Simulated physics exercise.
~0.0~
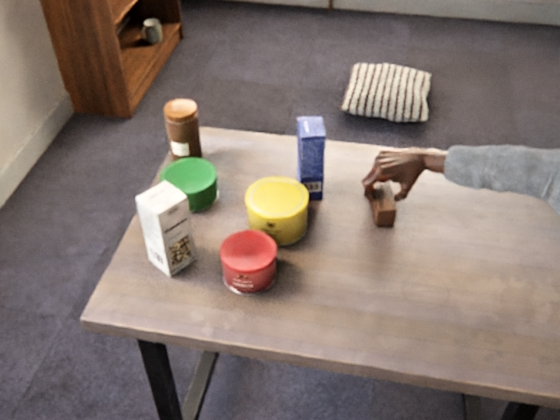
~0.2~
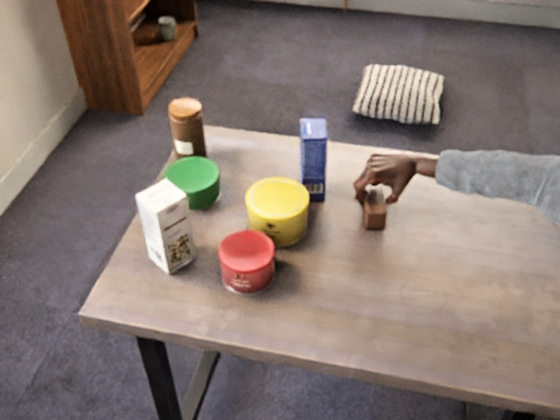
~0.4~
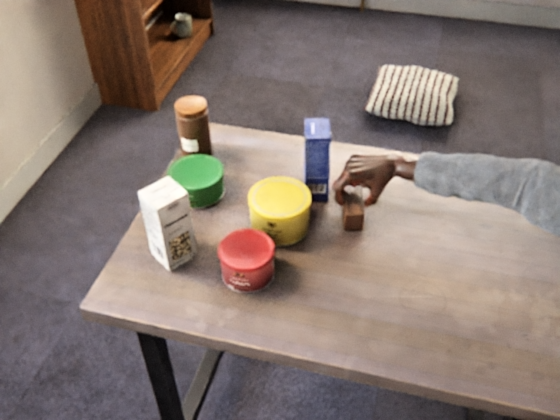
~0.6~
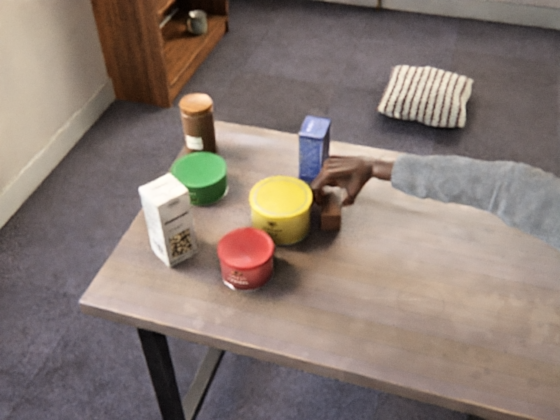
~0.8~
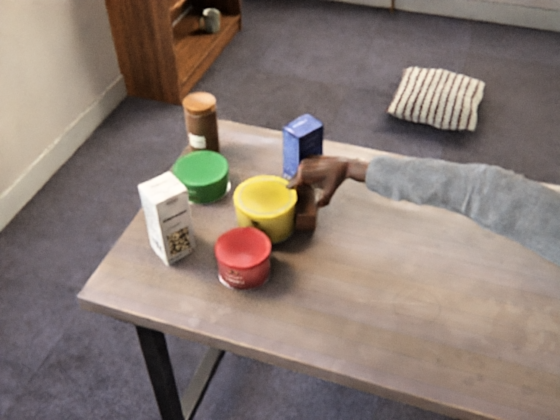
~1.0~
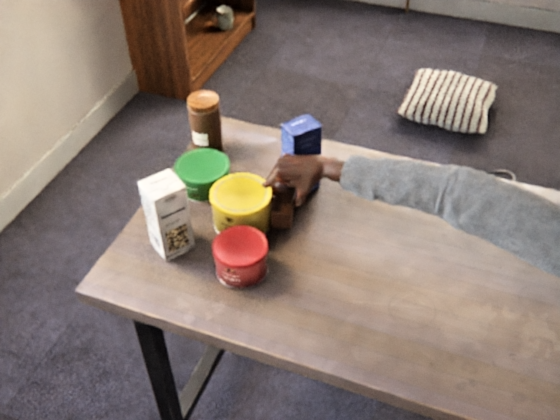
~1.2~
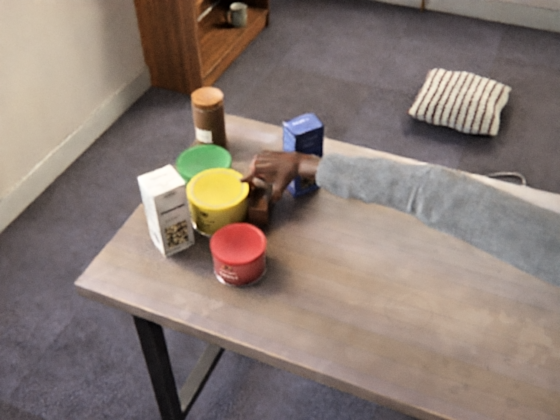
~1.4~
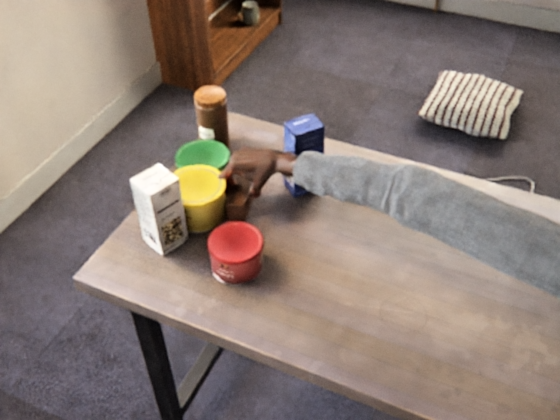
A hand sliding a small wooden block left across a table, nudging a blue carton and pushing a yellow tub beside a white carton.
